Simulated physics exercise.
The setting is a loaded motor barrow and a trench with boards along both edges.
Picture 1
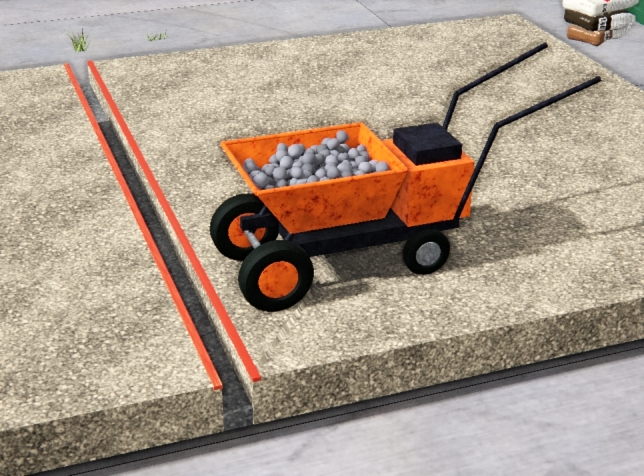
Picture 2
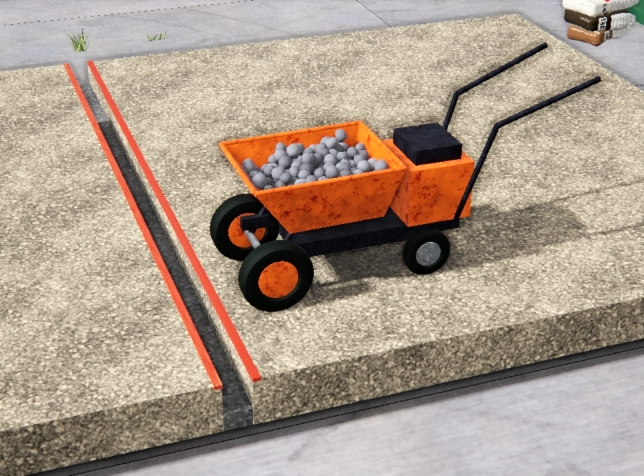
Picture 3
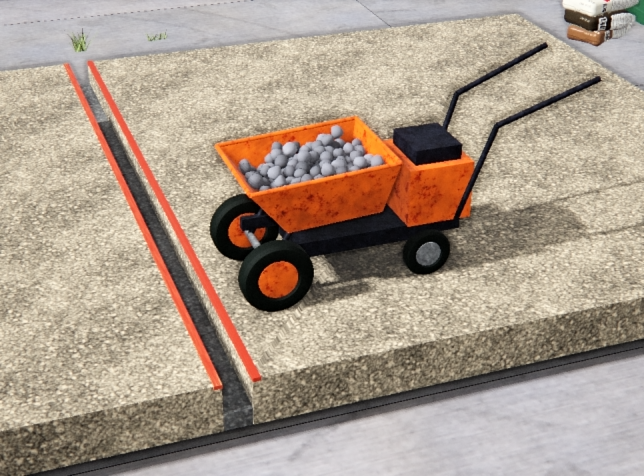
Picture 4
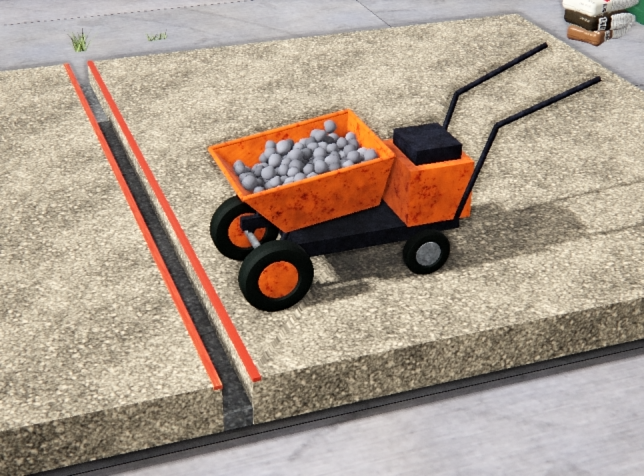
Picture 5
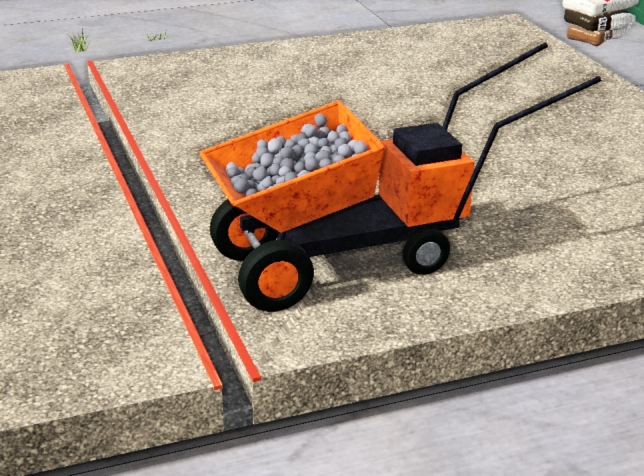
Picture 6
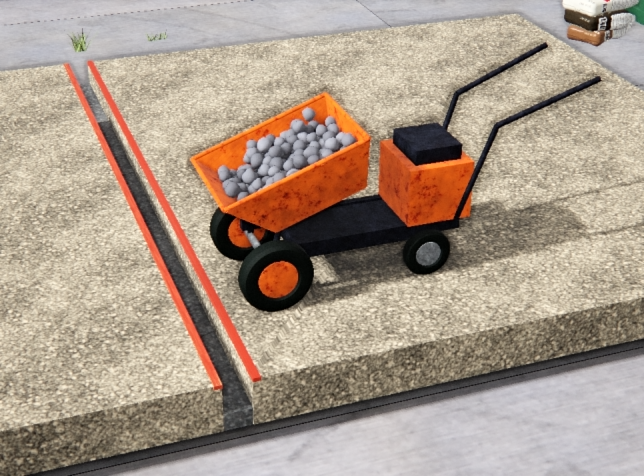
An orange skip heaped with round grey cobbles sits level at first on a small black-wheeled motor barrow, seen from above and to one side on a speckled, gravelly slab. To the left a narrow dark trench runs between red-orange boards, while black handles rise at the right. The skip tilts gradually forward to the left, its rear lifting away from the engine housing, while the wheels and camera stay still.
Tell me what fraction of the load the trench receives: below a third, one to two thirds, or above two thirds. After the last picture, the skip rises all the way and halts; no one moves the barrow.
Fraction in: Below one third.
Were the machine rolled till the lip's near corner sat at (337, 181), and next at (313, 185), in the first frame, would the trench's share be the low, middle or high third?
At the first stop the answer is between a third and two thirds, and at the second it is the middle third.
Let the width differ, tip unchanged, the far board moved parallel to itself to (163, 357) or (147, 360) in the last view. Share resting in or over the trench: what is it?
Roughly 40 per cent, then roughly 60 per cent.
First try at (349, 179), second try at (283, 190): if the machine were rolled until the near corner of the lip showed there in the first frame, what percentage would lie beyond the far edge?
About 10 per cent first, about 80 per cent second.
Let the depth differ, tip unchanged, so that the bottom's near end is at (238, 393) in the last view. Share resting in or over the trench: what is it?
That would give roughly 0 percent.
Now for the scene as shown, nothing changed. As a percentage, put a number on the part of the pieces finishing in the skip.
Close to 5 percent.
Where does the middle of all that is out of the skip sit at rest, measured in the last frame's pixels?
(119, 300).
Shortly afterwards, skip tipped steeply; the whole lot in the skip.
Next, skip tipped right over; near two thirds in the skip; near a quarter beyond it; a little falling.
Some moments later, skip tipped right over; a little in the skip; only a few in or heaped over the trench; the bulk beyond it.
In the end, skip tipped right over; a little in the skip; only a few in or heaped over the trench; all but a few beyond it.
